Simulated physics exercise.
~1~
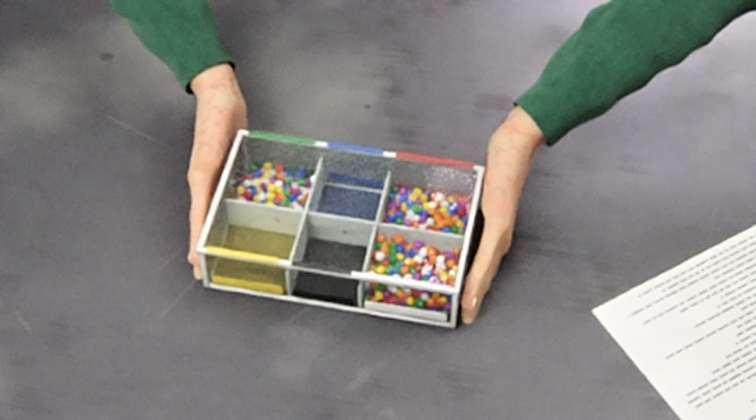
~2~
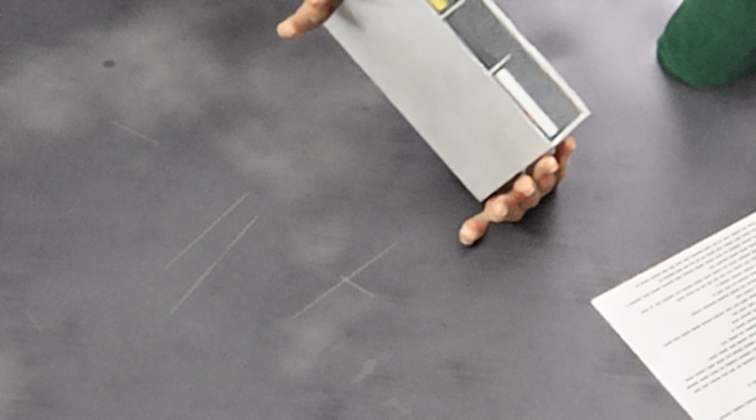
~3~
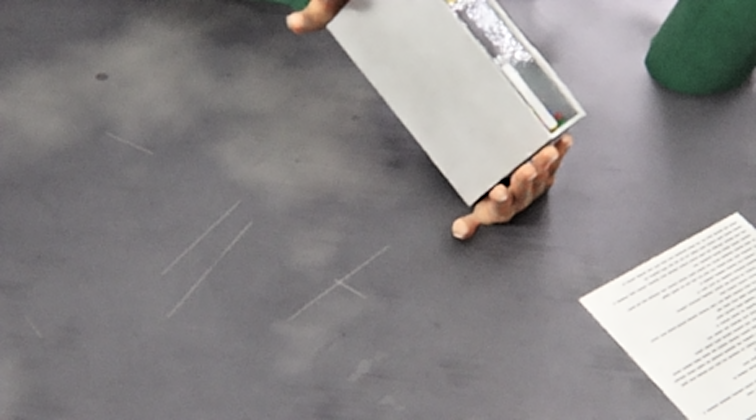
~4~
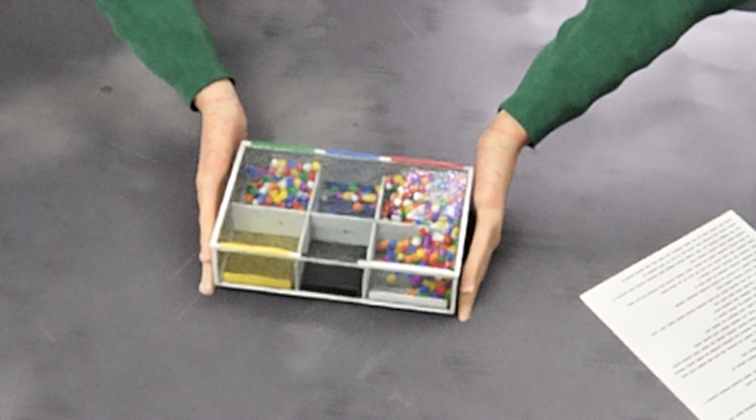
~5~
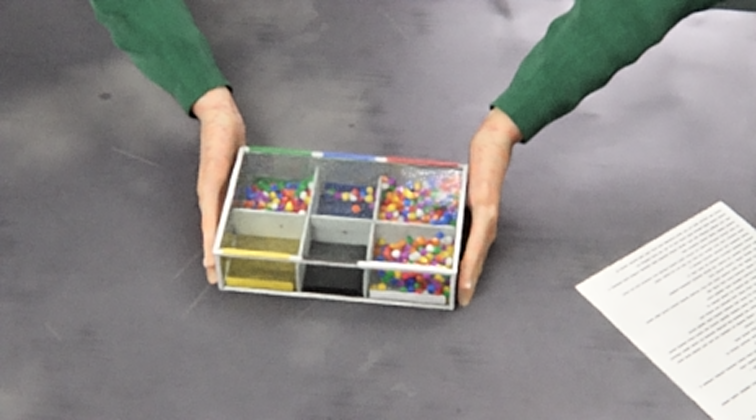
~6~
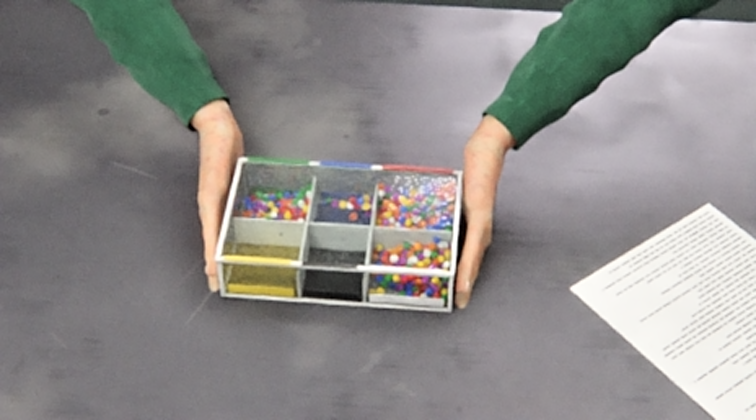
A clear-lidded box of colorful beads, split into six compartments, was lifted and tipped steeply up to the right by two green-sleeved hands, then set back flat, with some beads now in the blue section and the yellow and black ones still empty.
